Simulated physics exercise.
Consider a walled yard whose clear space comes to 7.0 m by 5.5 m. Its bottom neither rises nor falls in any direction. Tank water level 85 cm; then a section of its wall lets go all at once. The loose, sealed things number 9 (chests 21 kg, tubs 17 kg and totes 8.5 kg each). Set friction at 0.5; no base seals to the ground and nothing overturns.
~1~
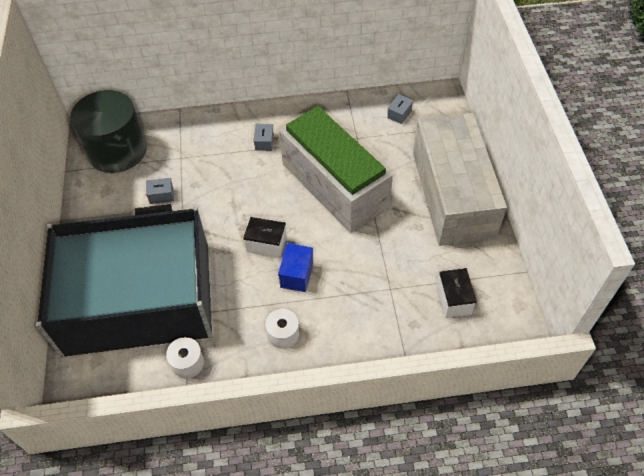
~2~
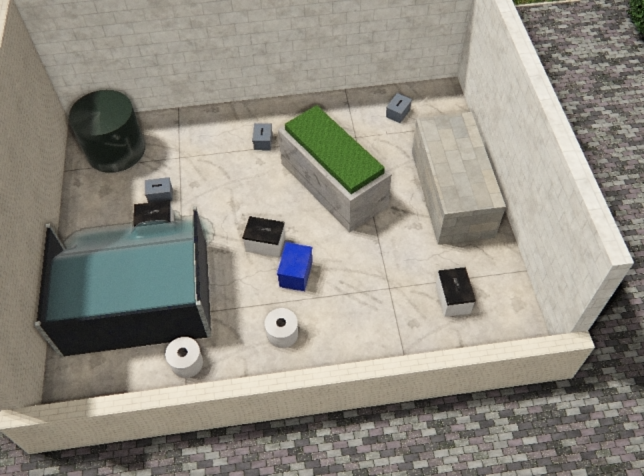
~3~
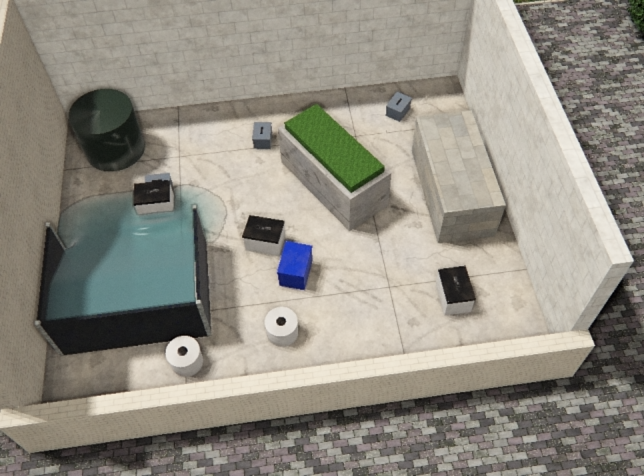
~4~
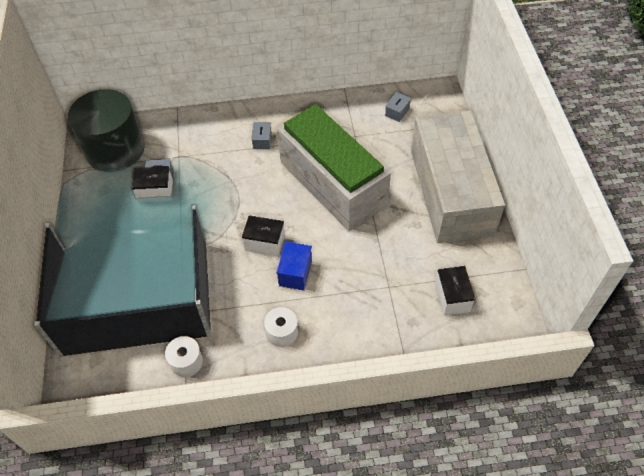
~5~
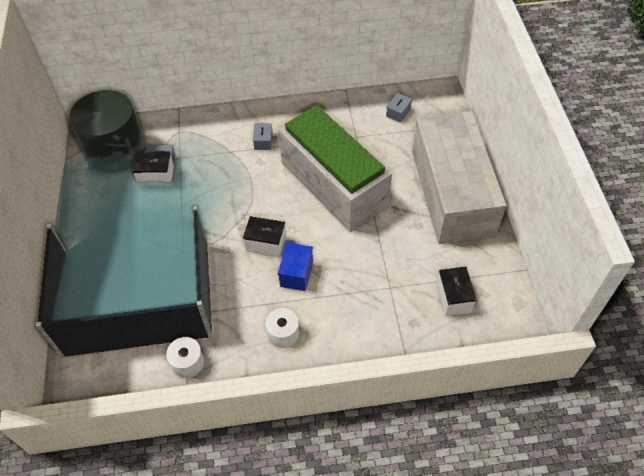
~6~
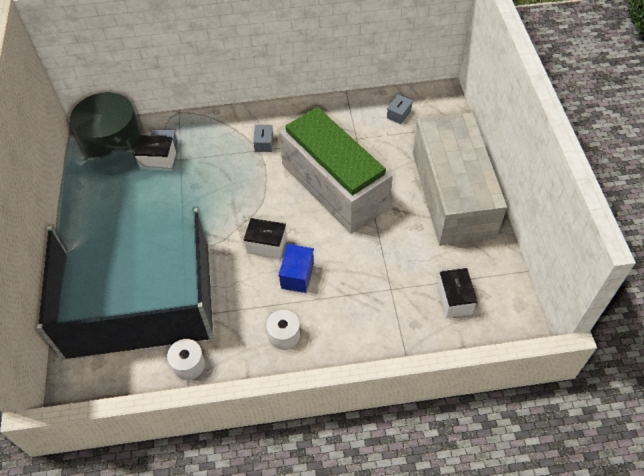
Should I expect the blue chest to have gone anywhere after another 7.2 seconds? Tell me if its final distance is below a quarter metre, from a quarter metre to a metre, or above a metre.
Its final distance is below a quarter metre.
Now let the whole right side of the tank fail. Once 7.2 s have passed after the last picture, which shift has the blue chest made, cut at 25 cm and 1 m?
The blue chest is swept away.
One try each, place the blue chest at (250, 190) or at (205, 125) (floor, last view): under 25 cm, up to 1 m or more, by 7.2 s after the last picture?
I'd expect that it gets borne away first and gets borne away second.
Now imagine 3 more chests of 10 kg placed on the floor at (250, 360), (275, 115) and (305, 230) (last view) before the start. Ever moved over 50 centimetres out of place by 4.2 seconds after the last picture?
Lab note - in order: Below threshold / above threshold / above threshold.
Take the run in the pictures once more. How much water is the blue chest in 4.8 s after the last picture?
Around 5 cm.
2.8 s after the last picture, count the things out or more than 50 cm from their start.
By that point, 4.
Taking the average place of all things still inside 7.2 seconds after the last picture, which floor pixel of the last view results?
That lands at roughly (352, 223).
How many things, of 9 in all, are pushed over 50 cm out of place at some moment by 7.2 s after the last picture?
The total is 5.
Then, 0.9 s after the last picture the blue chest is near (296, 261), 0.0 m from its start, aground; 2 afloat.
Then, 2.8 s after the last picture the blue chest is near (296, 261), 0.0 m from its start, aground; 4 afloat.
Then, 4.8 s after the last picture the blue chest is near (296, 261), 0.0 m from its start, aground; 4 afloat.
Then, 7.2 s after the last picture the blue chest is near (296, 261), 0.0 m from its start, aground; 3 afloat.
